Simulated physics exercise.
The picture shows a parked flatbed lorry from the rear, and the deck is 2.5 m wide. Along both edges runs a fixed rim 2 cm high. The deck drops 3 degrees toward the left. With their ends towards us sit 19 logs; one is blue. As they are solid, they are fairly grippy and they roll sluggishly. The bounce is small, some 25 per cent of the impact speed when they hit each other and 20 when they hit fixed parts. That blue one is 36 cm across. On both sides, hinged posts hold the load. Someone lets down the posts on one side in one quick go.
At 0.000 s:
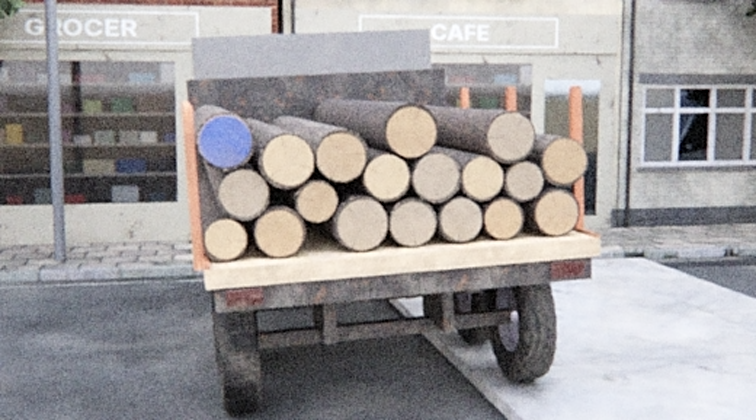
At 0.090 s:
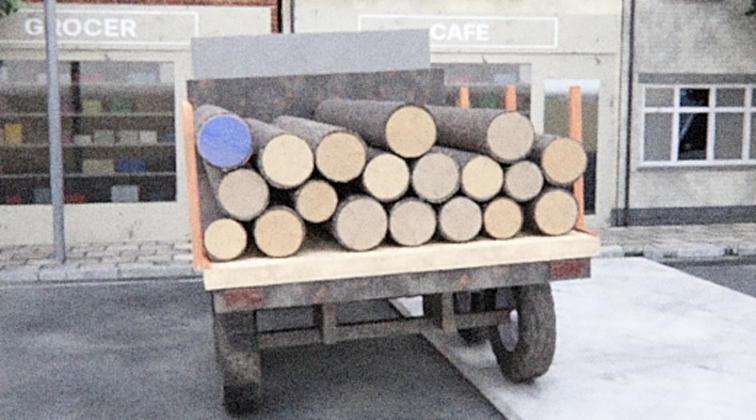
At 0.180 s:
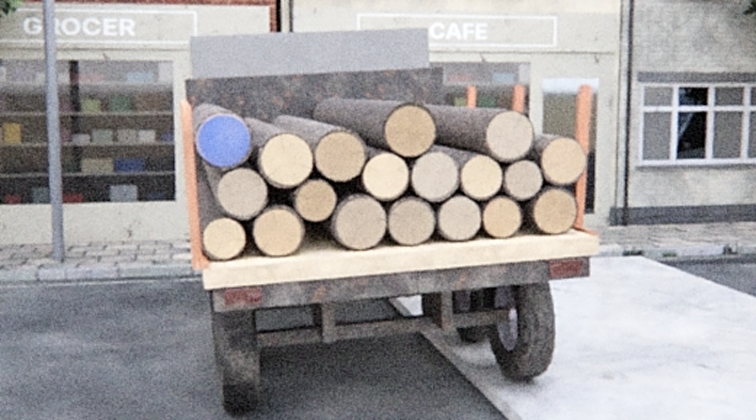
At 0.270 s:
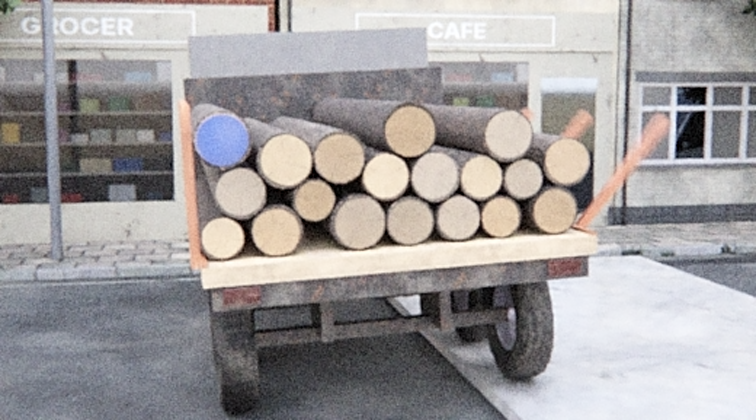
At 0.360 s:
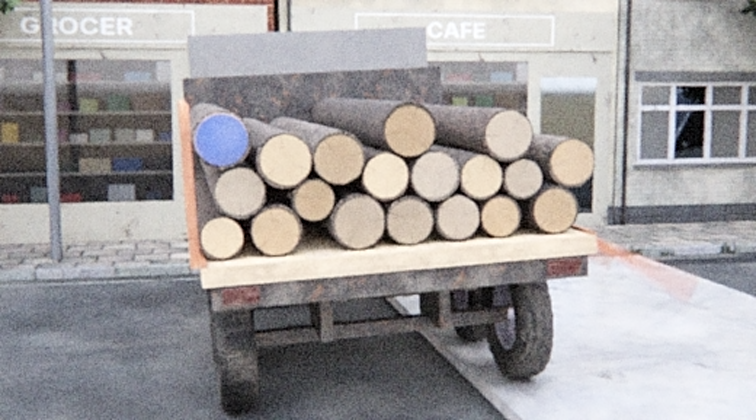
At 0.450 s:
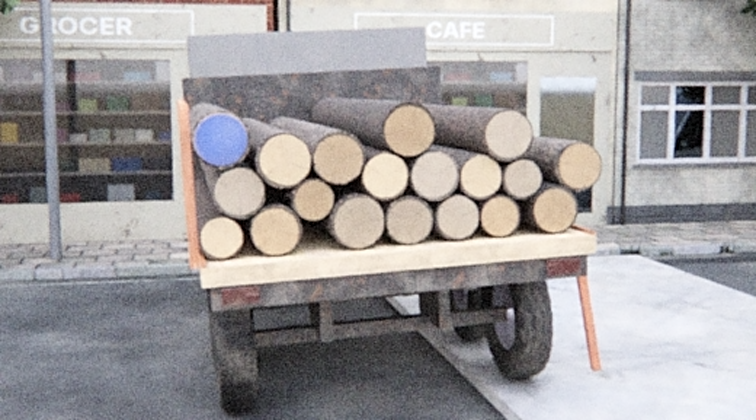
The orange posts on the right side of a parked flatbed lorry, seen from behind on a street before a grocer and a cafe, swing outward and down. Brown logs with pale tan ends lie stacked on the light wooden deck, one blue-ended log at the upper left. The posts finish hanging below the deck, the rightmost logs shift slightly right, and the left posts and camera stay still.
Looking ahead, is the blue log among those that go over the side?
Blue: Stays on.
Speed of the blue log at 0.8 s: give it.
The speed is close to 0.0 m/s.
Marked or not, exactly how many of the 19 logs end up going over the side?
Exactly 1.
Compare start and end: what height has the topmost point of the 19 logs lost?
The top drops by around 0 cm.
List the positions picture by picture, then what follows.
Blue (226, 142); both sides upright; the deck slopes 3° down to the left; 7 of the 19 make up the bottom layer, in the first frame.
Blue (225, 141); both sides upright, in the second frame.
Blue (224, 141); right posts out by 5°, tip at (585, 90), in the third frame.
Blue (222, 140); right posts out by 45°, tip at (663, 123), in the fourth frame.
Blue (222, 140); right posts out by 120°, tip at (687, 289), in the fifth frame.
Blue (221, 140); right posts out by 170°, tip at (595, 364), in the sixth frame.
Then, 0.8 s in, blue is up on others, 20 cm from the left edge; 1 of 19 is off.
In the end (2.8 s), blue is up on others, 20 cm from the left edge; 1 of 19 is off.
